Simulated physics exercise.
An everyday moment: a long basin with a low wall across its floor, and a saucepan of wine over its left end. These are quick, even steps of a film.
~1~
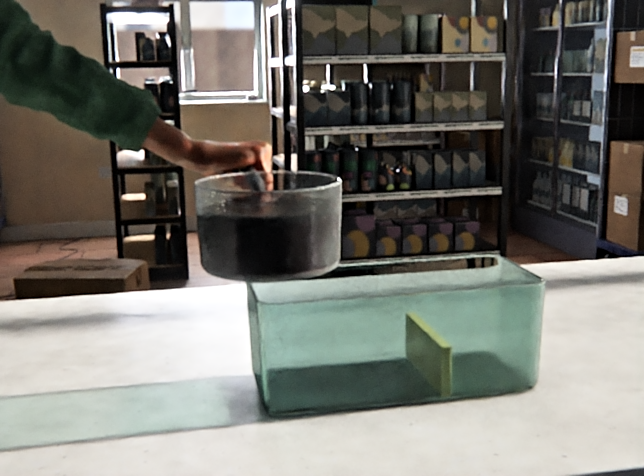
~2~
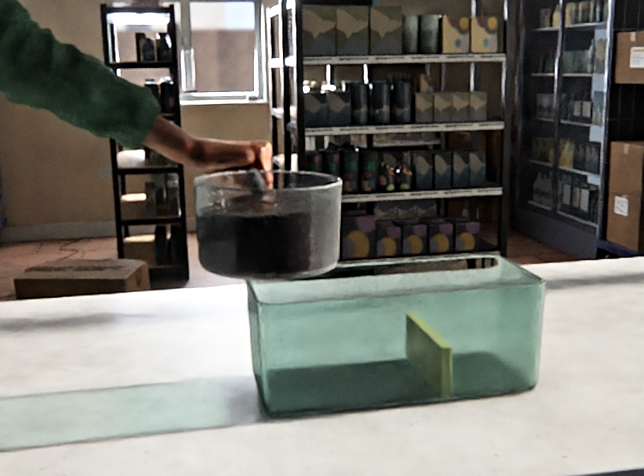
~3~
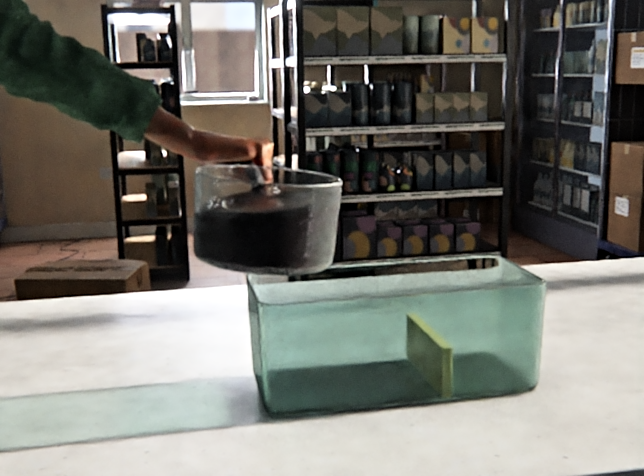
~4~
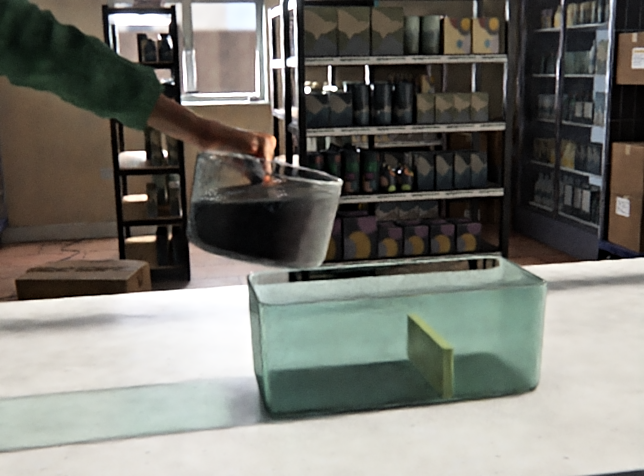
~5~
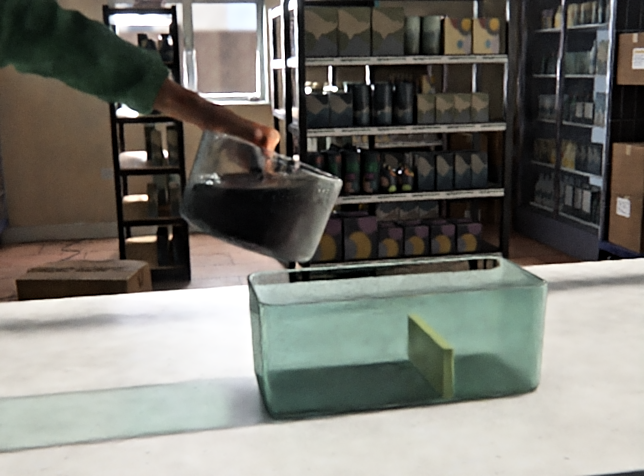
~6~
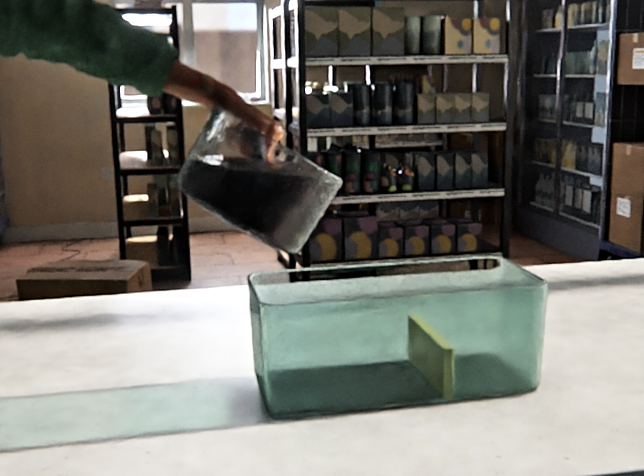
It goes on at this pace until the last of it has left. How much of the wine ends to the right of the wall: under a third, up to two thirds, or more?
In the end from a third to two thirds is right of the wall.
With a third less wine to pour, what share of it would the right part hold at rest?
Roughly 55 in a hundred.
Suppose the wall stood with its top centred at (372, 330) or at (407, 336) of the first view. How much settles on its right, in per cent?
The first gives 80 %, the second 65 %.
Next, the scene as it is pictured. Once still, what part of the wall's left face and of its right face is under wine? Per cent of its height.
The left part 30 per cent, the right part 80.
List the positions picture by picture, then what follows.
It leans 0°; its right rim is at (338, 180); the wine meets the walls at (199, 210) and (335, 203); the long basin's rim runs from (252, 289) to (522, 270); the wall's top is at (427, 330), in the first frame.
It leans 1°; its right rim is at (338, 180); the wine meets the walls at (198, 210) and (335, 200), in the second frame.
It leans 6°; its right rim is at (339, 181); the wine meets the walls at (196, 207) and (334, 194), in the third frame.
It leans 13°; its right rim is at (339, 182); the wine meets the walls at (192, 200) and (334, 187), in the fourth frame.
It leans 22°; its right rim is at (339, 182); the wine meets the walls at (189, 182) and (336, 179), in the fifth frame.
It leans 33°; its right rim is at (339, 182); the wine meets the walls at (187, 161) and (335, 172), in the sixth frame.
A moment on, the tilt is 91° and 57 per cent is still to pour, 4 is left of the wall and 0 right of it.
Next, the tilt is 100° and 10 per cent is still to pour, 6 is left of the wall and 60 right of it.
Then the tilt is 100° and 3 per cent is still to pour, 18 is left of the wall and 45 right of it.
Later the tilt is 100° and 1 per cent is still to pour, 34 is left of the wall and 59 right of it.
Finally, 40 per cent lies left of the wall, 55 right of it and 6 outside.
